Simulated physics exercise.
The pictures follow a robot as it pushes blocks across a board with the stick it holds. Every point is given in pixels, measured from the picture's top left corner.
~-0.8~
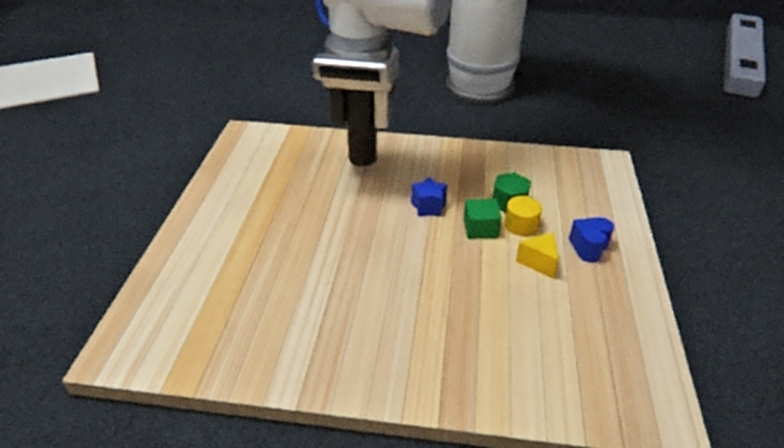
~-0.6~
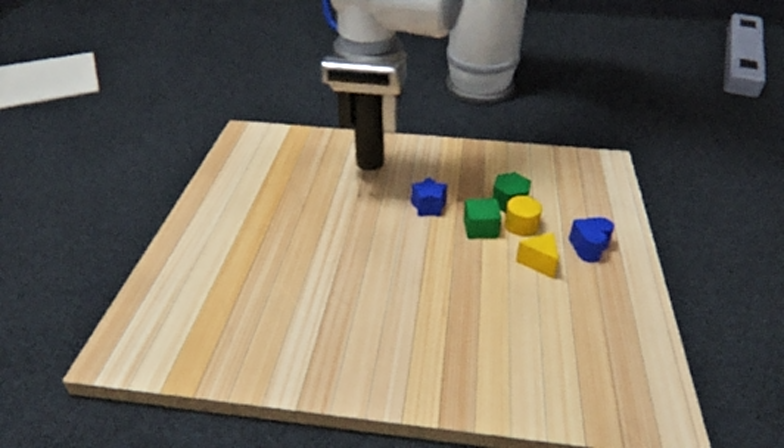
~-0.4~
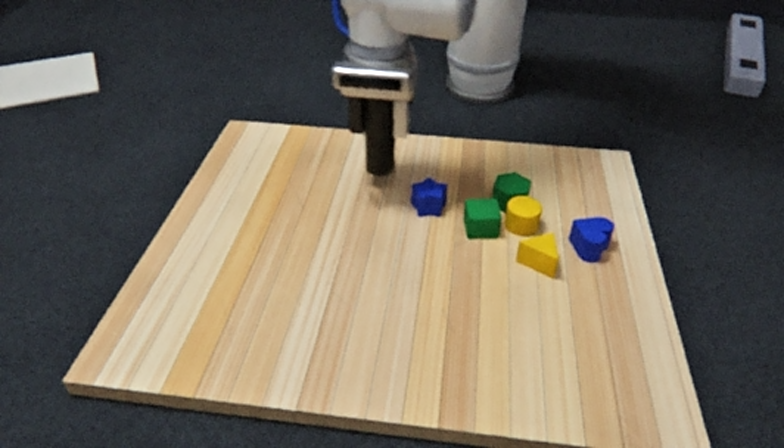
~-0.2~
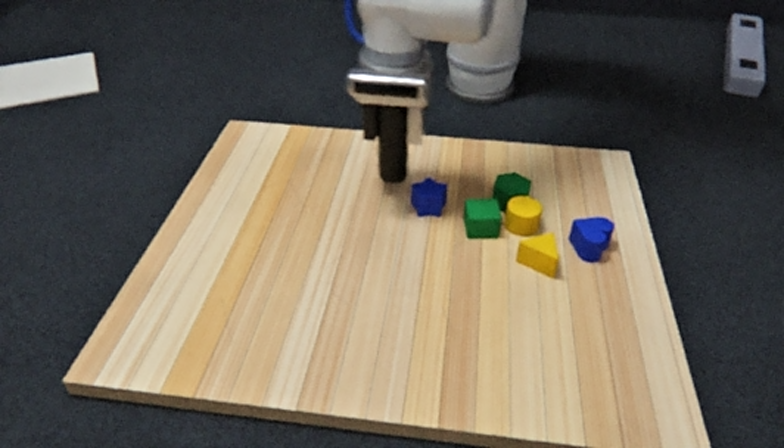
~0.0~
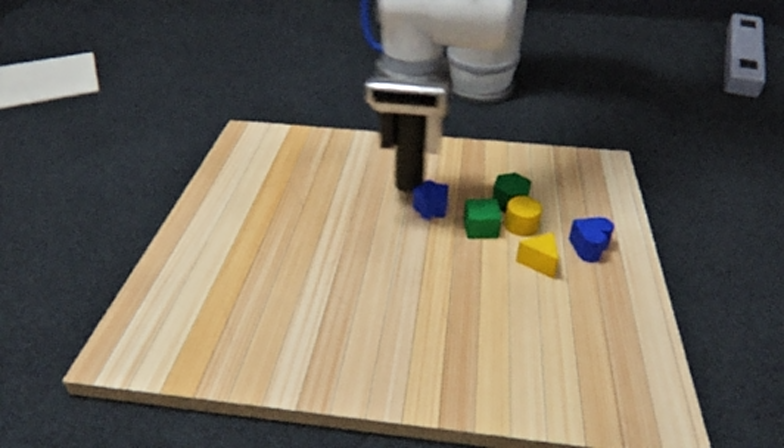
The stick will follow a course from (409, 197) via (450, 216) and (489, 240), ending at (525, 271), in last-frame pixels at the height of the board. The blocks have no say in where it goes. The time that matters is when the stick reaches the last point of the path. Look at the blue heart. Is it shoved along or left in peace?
It will remain on its spot.
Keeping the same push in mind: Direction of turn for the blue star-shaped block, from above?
Answer: Clockwise.
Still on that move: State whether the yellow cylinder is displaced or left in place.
It gets pushed out of place.
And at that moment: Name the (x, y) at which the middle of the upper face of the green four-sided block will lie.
For the centre of its top, I'd go with (570, 263).
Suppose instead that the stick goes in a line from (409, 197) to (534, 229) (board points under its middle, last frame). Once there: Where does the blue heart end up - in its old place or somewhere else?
That block is shifted.
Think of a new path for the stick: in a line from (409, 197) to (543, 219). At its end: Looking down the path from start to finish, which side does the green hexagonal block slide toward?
Sideways shift: Left.
On the path given first. One third of the way, stick (452, 202); blue star-shaped block (472, 211); green four-sided block (507, 219), turned 15° anticlockwise; yellow cylinder (534, 207).
Two thirds of the way, stick (491, 226); blue star-shaped block (504, 240), turned 35° clockwise; green four-sided block (543, 243), turned 65° anticlockwise; yellow cylinder (534, 207); yellow triangular block (573, 254), turned 45° anticlockwise.
At the end, stick (528, 257); blue star-shaped block (521, 272), turned 70° clockwise; green four-sided block (570, 263), turned 100° anticlockwise; yellow cylinder (534, 207); yellow triangular block (601, 262), turned 80° anticlockwise; blue heart in place.
